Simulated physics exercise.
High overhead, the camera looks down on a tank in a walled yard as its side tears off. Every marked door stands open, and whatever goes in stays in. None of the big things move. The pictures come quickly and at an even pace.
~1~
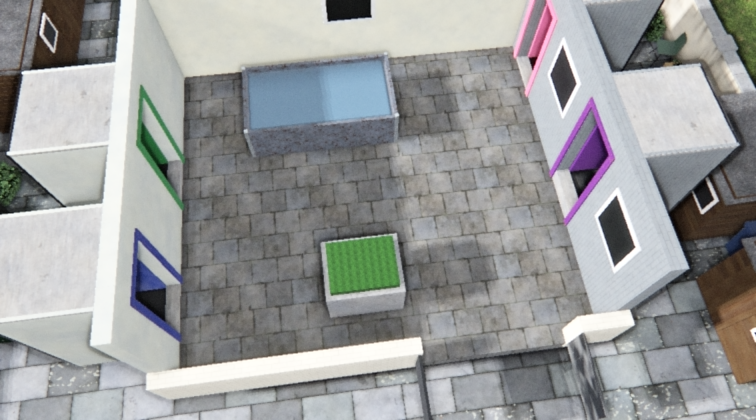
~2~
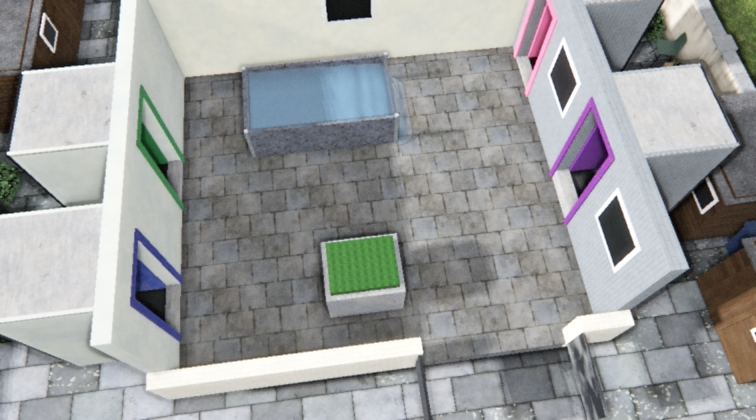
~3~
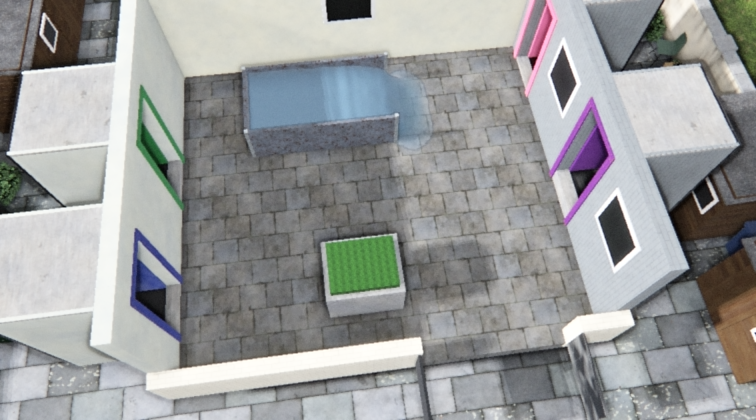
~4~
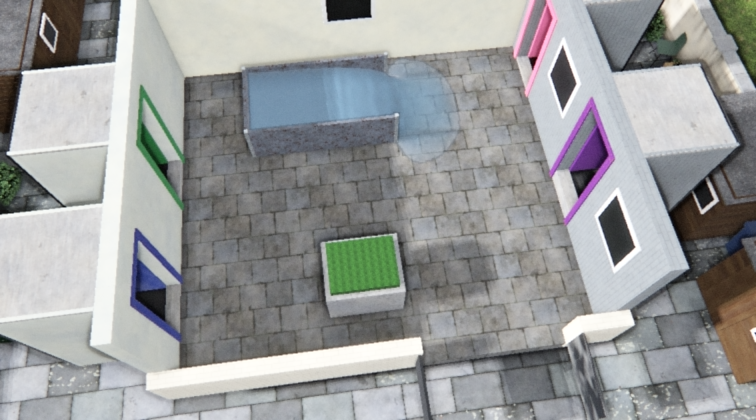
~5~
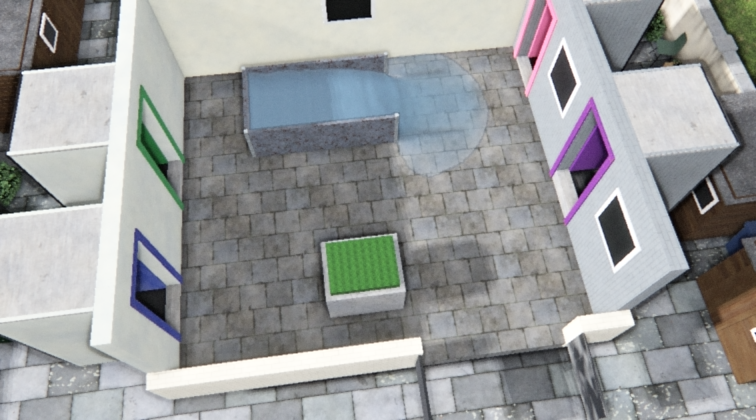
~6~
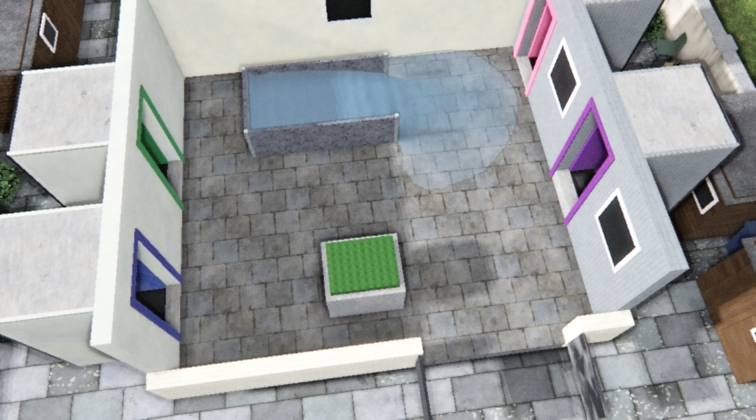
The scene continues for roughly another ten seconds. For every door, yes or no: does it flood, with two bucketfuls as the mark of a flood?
Blue door: No, pink door: Yes, purple door: No, green door: No.
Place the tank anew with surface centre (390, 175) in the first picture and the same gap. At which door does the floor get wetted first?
That's the purple-painted one.
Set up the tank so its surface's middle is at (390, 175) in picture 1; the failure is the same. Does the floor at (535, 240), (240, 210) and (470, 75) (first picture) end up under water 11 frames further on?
Soaked, parched, soaked.
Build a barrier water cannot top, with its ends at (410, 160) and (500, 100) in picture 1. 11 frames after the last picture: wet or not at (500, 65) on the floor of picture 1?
Soaked.
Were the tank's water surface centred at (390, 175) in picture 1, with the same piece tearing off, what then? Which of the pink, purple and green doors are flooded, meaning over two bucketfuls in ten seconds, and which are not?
As I see it, the pink door runs past the limit, the purple door runs past the limit and the green door remains below.
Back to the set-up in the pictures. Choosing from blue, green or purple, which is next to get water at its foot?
I'd go with the one in purple.
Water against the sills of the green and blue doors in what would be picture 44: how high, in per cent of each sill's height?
Some 0 percent and then some 0 percent.
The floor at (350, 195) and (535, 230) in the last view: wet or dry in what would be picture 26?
Taken in order, bone-dry then drenched.
A moment on, water covers 25 % of the floor; the blue door not reached, the pink door over two buckets in, the purple door wet at the sill, nothing in, the green door not reached.
Next, water covers 30 % of the floor; the blue door not reached, the pink door far over two buckets in, the purple door wet at the sill, nothing in, the green door not reached.
Then, water covers 35 % of the floor; the blue door not reached, the pink door far over two buckets in, the purple door wet at the sill, nothing in, the green door not reached.
Later, water covers 50 % of the floor; the blue door not reached, the pink door far over two buckets in, the purple door wet at the sill, nothing in, the green door not reached.
In the end, water covers 60 % of the floor; the blue door not reached, the pink door far over two buckets in, the purple door wet at the sill, nothing in, the green door not reached.
